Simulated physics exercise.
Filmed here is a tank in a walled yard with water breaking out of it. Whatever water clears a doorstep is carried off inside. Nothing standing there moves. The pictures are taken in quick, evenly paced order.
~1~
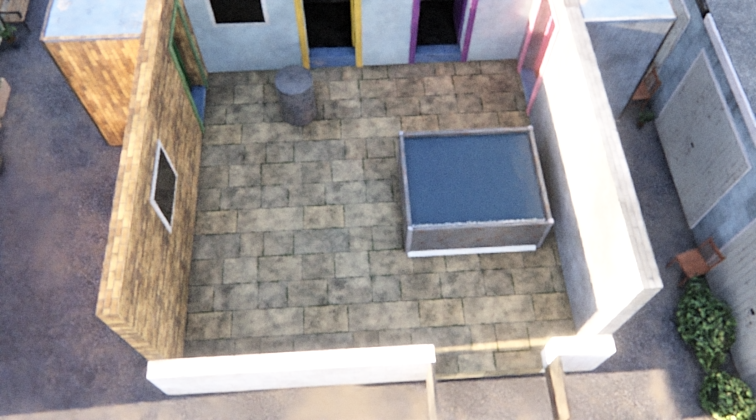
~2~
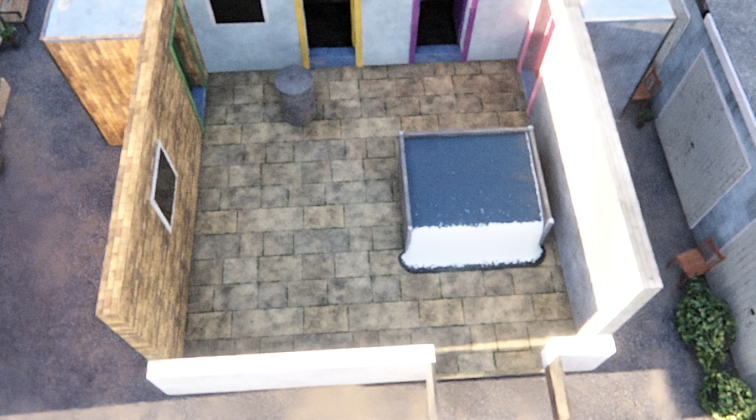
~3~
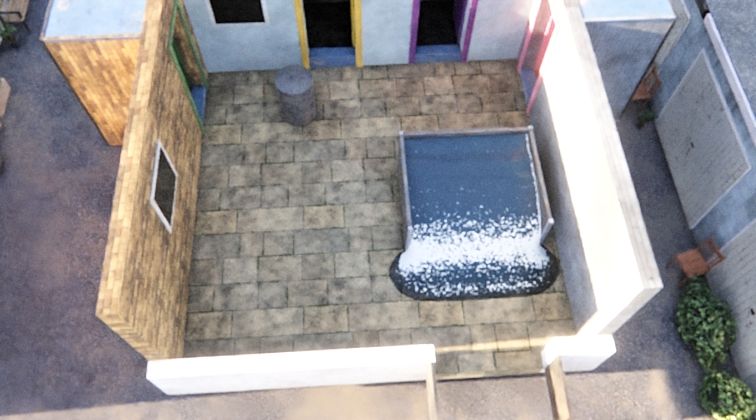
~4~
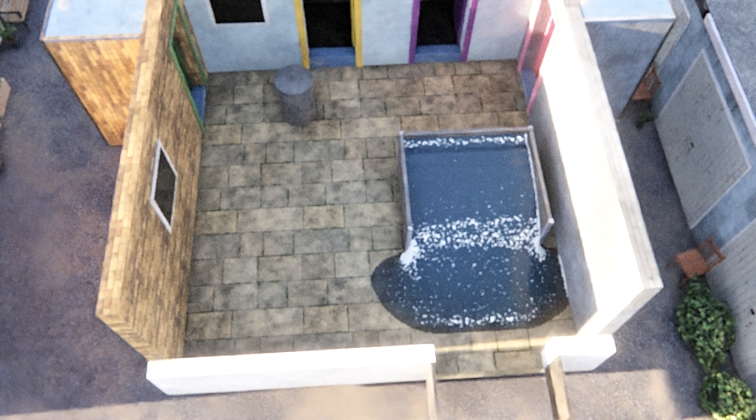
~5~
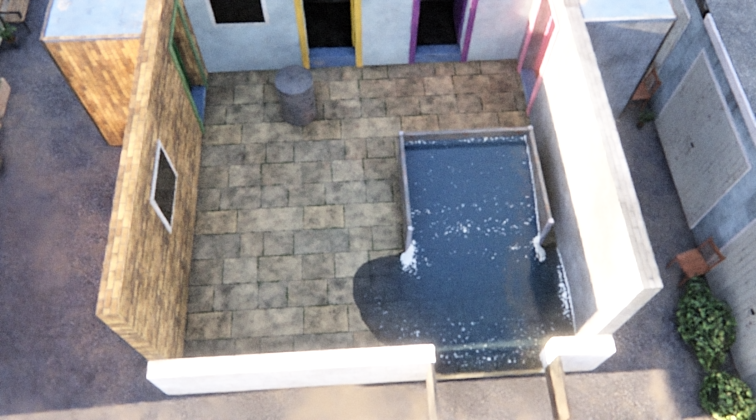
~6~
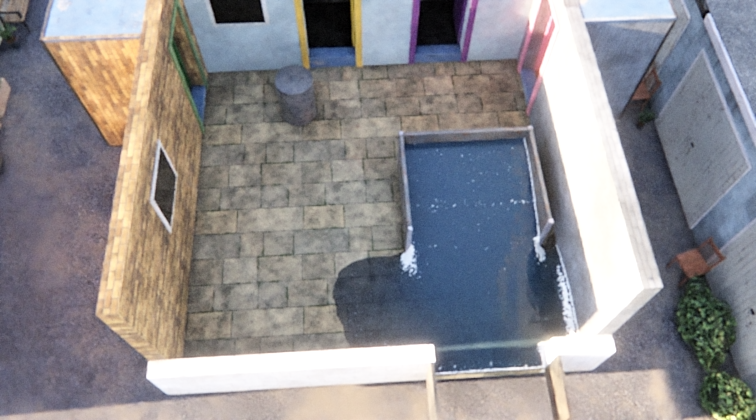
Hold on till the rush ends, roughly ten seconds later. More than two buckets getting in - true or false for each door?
Pink door: False; green door: False; yellow door: False; purple door: False.
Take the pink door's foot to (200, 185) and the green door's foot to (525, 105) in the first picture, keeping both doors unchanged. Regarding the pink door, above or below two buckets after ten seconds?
In this case the pink door remains below.
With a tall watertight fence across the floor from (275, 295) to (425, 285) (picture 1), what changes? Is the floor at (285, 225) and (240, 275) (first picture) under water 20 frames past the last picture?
Taking the points in order, the first is inundated and the second is inundated.
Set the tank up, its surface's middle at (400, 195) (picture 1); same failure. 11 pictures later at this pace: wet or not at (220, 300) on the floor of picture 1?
Spot check: Inundated.
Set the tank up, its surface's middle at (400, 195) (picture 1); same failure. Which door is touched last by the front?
The one in purple, I reckon.
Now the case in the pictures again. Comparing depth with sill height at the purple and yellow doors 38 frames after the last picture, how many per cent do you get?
Near 10 and 0 in a hundred.
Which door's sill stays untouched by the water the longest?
That is the yellow door.
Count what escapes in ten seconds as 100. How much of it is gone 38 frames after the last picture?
About 95 per cent.
A moment on, water covers 25 % of the floor; the pink door not reached, the green door not reached, the yellow door not reached, the purple door not reached.
Next, water covers 30 % of the floor; the pink door not reached, the green door not reached, the yellow door not reached, the purple door not reached.
Then, water covers 40 % of the floor; the pink door not reached, the green door not reached, the yellow door not reached, the purple door not reached.
Later, water covers 65 % of the floor; the pink door wet at the sill, nothing in, the green door wet at the sill, nothing in, the yellow door not reached, the purple door wet at the sill, nothing in.
In the end, water covers 85 % of the floor; the pink door wet at the sill, nothing in, the green door wet at the sill, nothing in, the yellow door wet at the sill, nothing in, the purple door wet at the sill, nothing in.
